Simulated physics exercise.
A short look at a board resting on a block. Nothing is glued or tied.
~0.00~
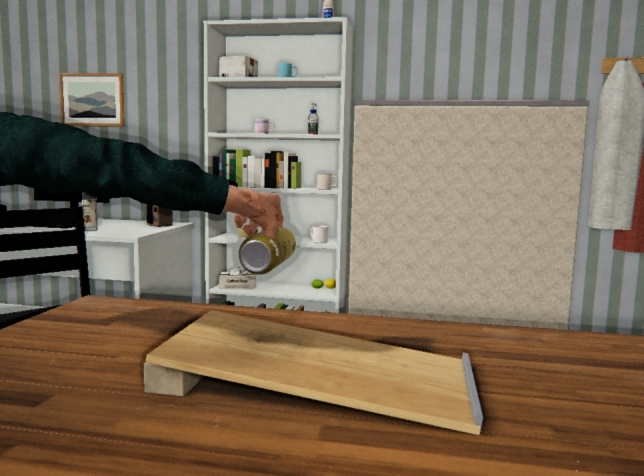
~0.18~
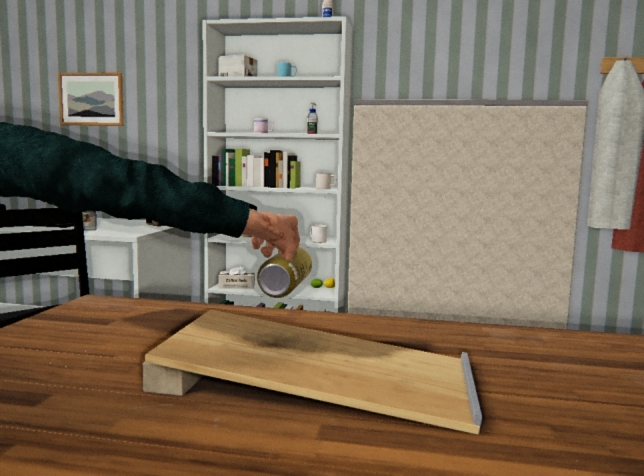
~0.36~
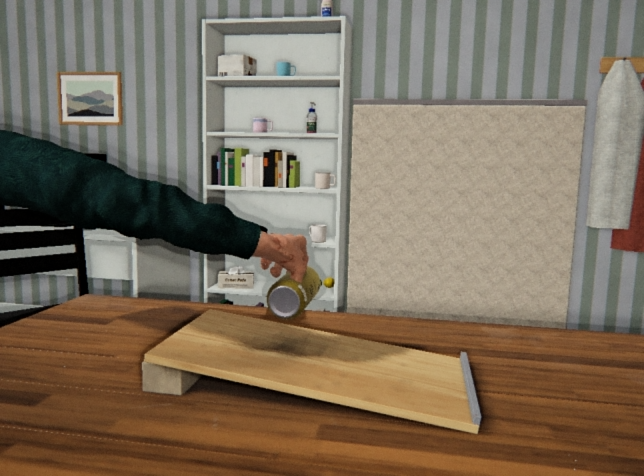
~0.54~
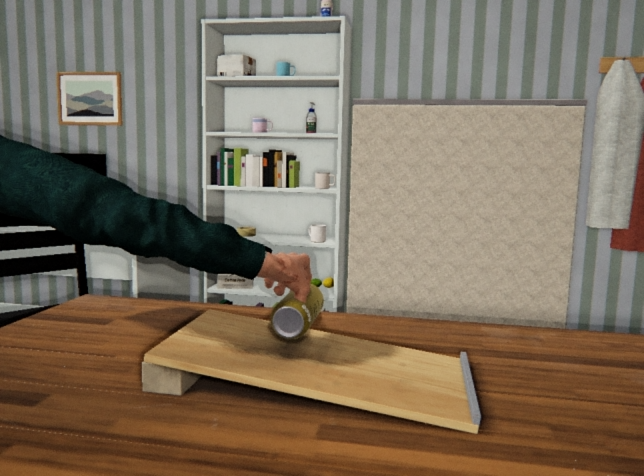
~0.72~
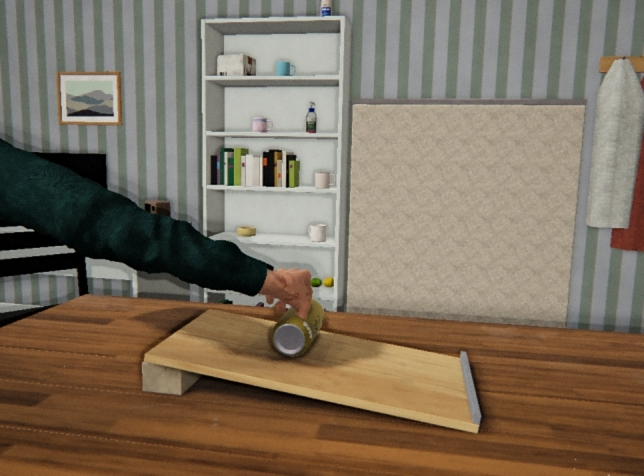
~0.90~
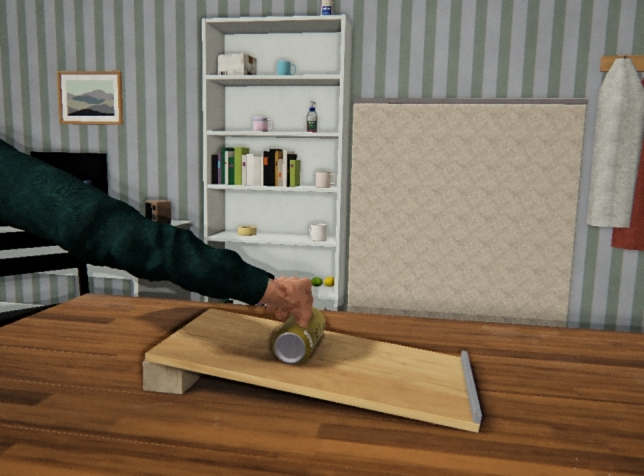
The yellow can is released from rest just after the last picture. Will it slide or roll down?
It slides or rolls down.
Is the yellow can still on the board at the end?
It stops on the board.
After 1.60 s, yellow can shifted well along near (363, 346).
After 2.00 s, yellow can shifted well along near (461, 359).
In the end (3.5 s), moved from the start, yellow can. At the end, from the last picture's camera, yellow can near (453, 364). The yellow can runs down the board.
